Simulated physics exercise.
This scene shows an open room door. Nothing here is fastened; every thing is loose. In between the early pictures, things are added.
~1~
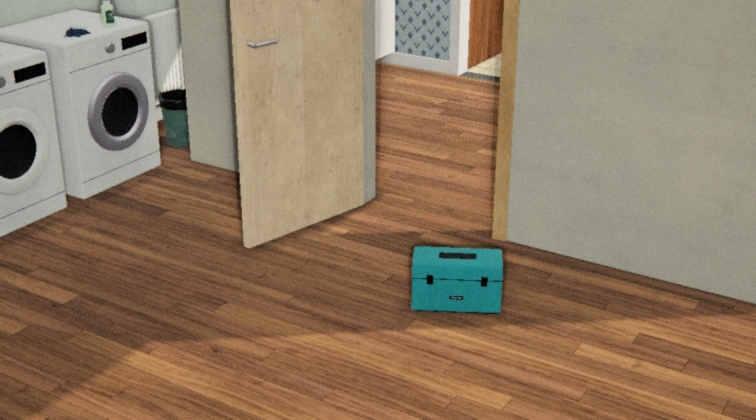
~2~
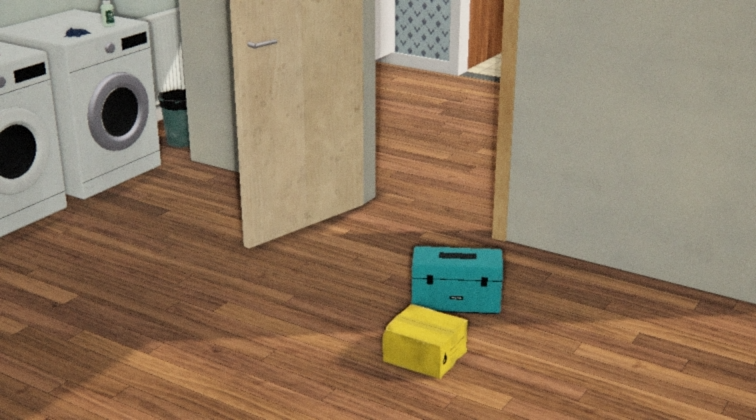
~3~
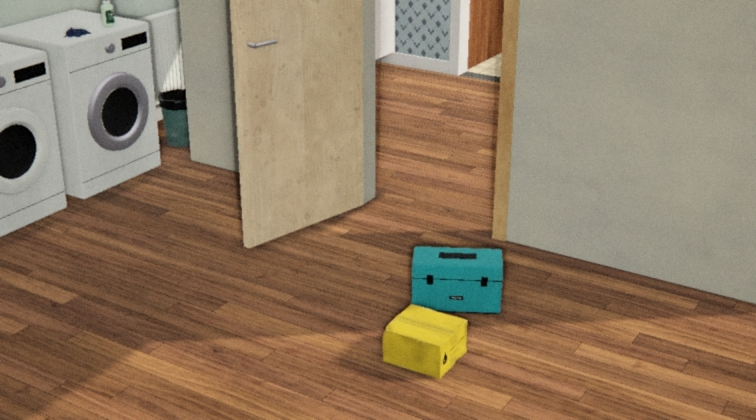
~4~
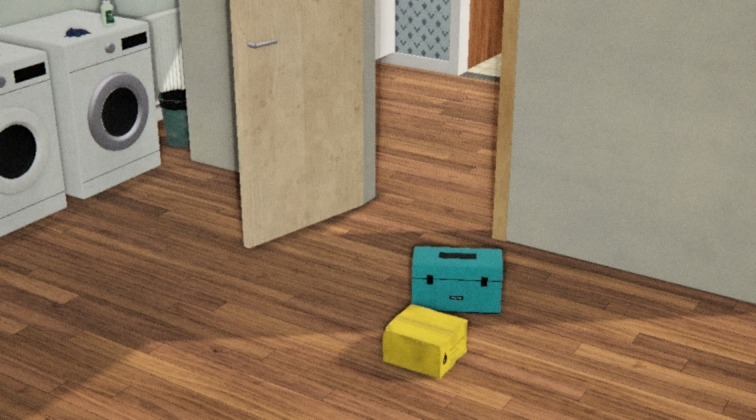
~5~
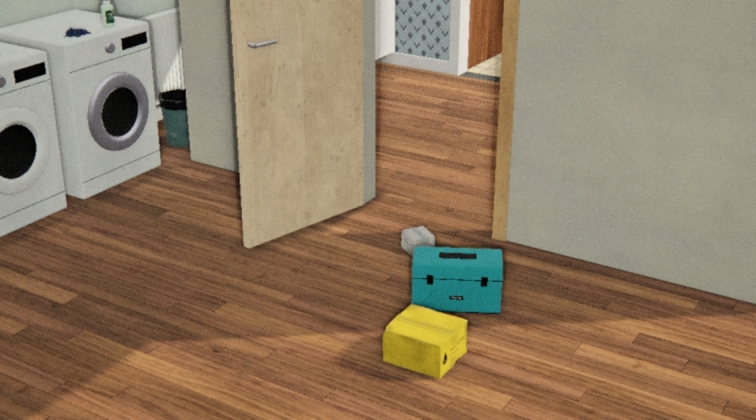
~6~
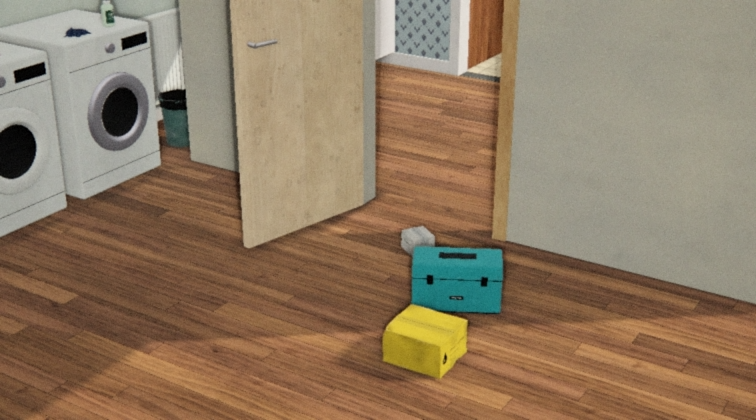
The video shows a turquoise toolbox on a wooden floor near a wide-open door and washing machines. A yellow box appears in front of it, then a small whitish object appears behind, while everything already present stays still.
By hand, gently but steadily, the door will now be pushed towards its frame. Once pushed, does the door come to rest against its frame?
Yes, I'd say the door gets there this time.
Then, 1.10 s later than the last frame, door 68° open.
Then, 1.90 s later than the last frame, door 25° open; white box moved about its own width near (443, 237).
Then, 2.20 s later than the last frame, door 8° open; white box moved well along near (468, 226).
When it is over, door 0° open; moved from the start, white box; the other 2 as before. End places, in pixels of the last picture, white box near (482, 215).
